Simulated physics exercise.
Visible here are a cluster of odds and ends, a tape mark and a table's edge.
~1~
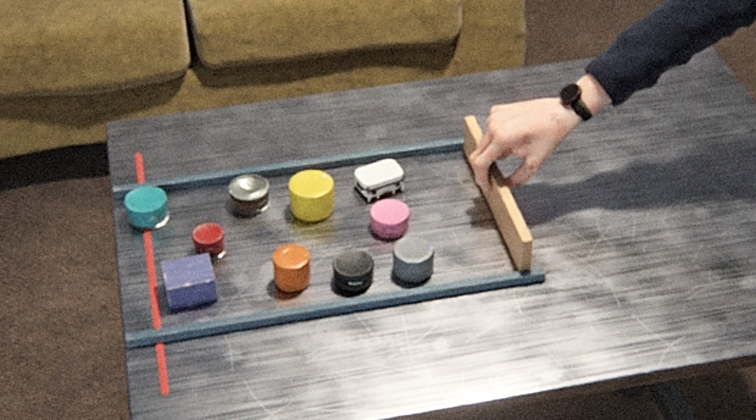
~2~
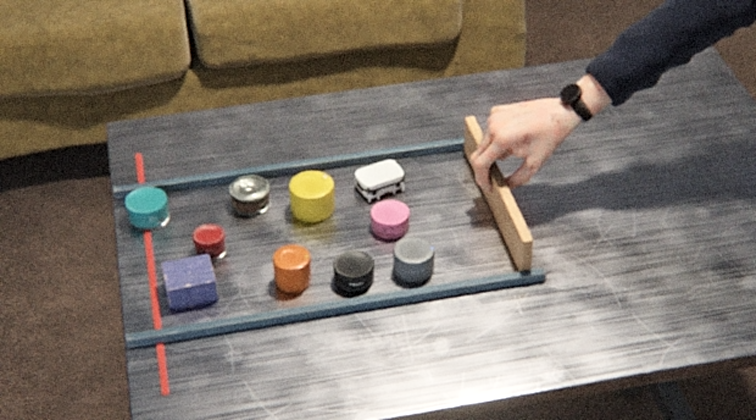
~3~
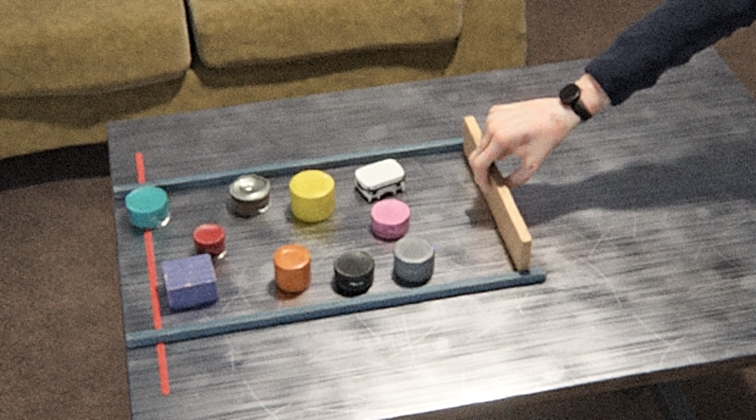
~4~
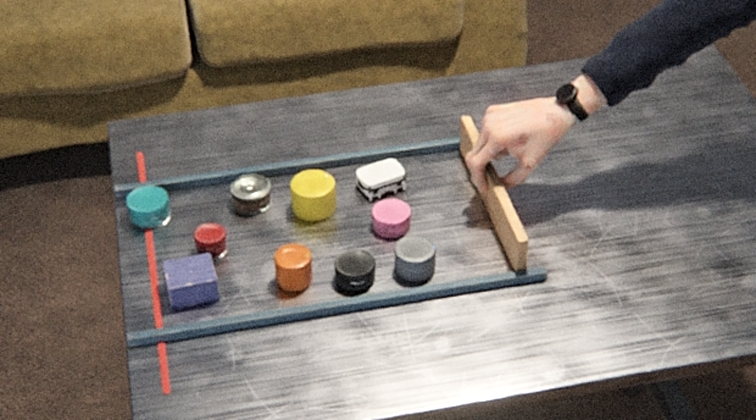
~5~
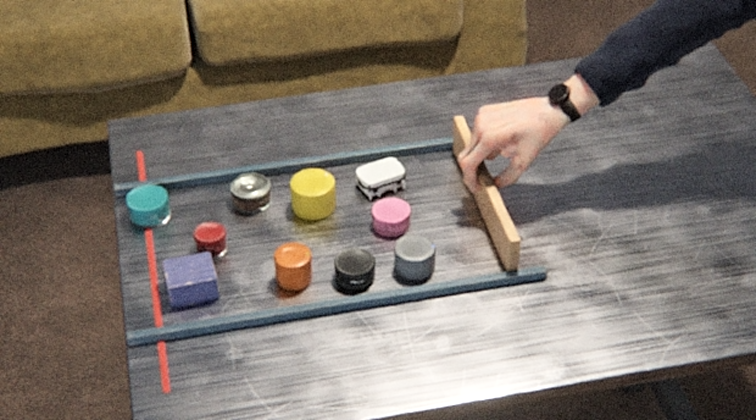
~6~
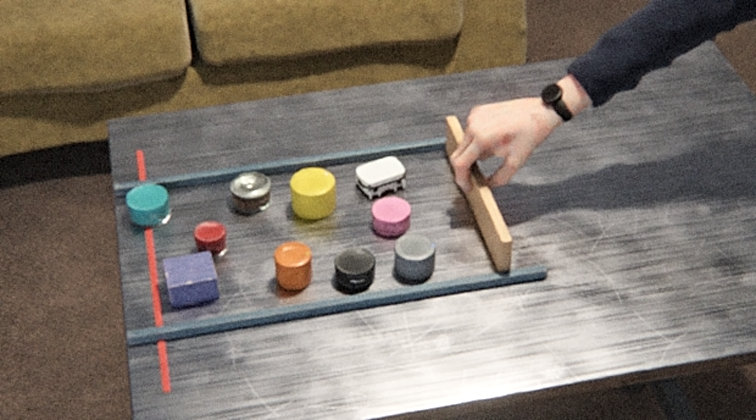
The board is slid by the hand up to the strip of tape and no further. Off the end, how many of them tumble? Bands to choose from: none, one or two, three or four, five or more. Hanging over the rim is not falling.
Final answer: Five or more.
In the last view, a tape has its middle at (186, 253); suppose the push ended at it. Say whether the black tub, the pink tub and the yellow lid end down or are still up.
The black tub is still there; as for the pink tub, it is still there; and the yellow lid is still there.
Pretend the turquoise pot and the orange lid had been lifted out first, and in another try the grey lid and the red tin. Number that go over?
First 4, then 3.
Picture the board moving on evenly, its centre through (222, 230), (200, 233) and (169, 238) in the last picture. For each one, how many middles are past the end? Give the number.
In order of the places given, that's 1, 1 and 5.
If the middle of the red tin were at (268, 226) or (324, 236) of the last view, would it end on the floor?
In turn it goes down, then holds its place.
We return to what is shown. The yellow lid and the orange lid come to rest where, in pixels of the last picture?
They finish at roughly (125, 228) and (135, 281) respectively.
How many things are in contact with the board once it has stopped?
It touches 5.
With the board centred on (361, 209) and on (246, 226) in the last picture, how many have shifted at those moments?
So far 6, and 10 at the second.
Soon after, none off yet; turquoise pot at rest near (149, 206); blue block at rest near (191, 279); red tin at rest near (211, 240).
After that, none off yet; turquoise pot moving near (141, 207); blue block at rest near (182, 277); red tin moving near (203, 240).
In the end, the number that fall off is five or more; gone, black tub, brown pot, red tin, blue block and turquoise pot.
